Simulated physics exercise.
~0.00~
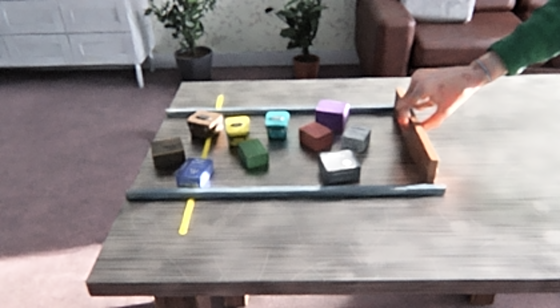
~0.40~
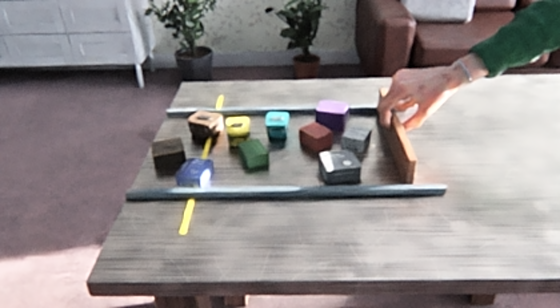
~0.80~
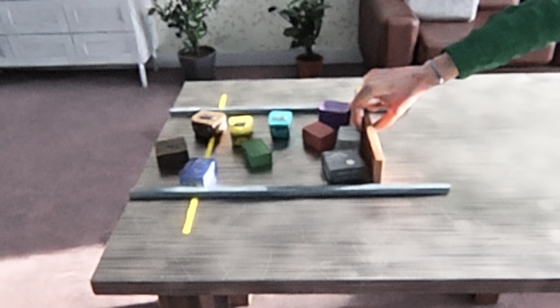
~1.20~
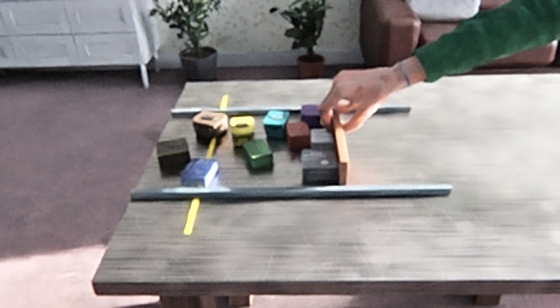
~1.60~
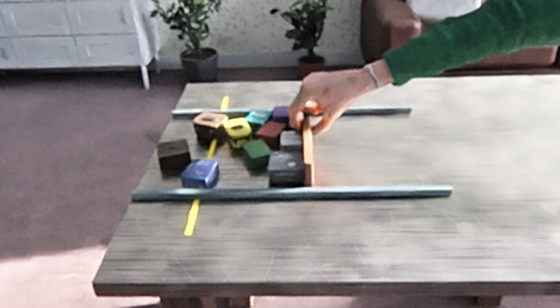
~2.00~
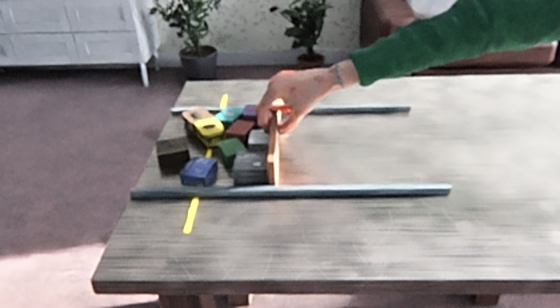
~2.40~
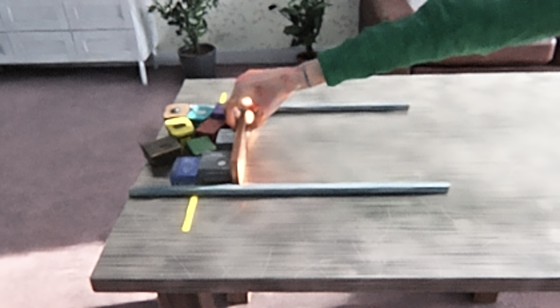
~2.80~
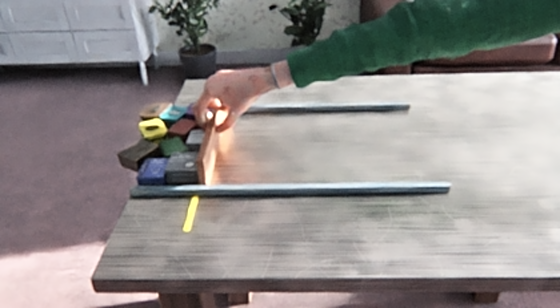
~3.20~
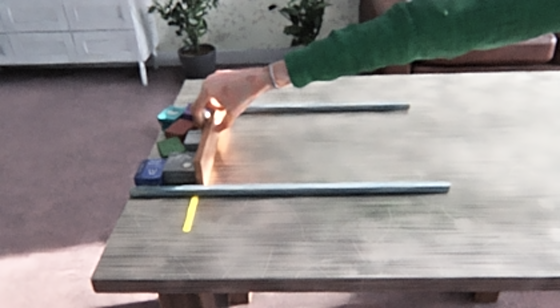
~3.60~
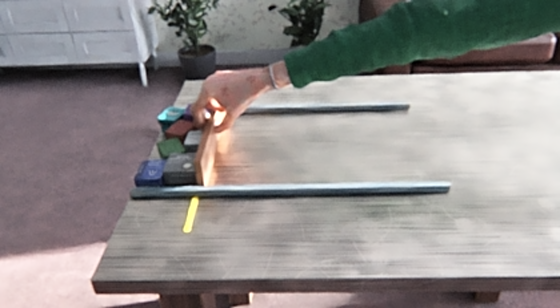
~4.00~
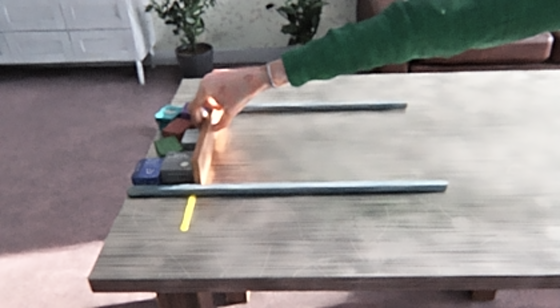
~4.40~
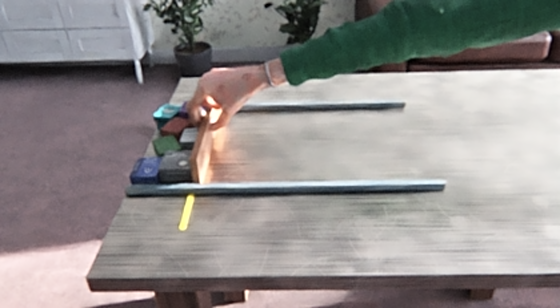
On a wooden table between two rails, a green-sleeved hand sweeps a scatter of small coloured blocks leftward with an upright board, bunching them at the table's left end. The yellow, brown and black pieces drop off the edge, and the hand holds the board still beside those remaining.
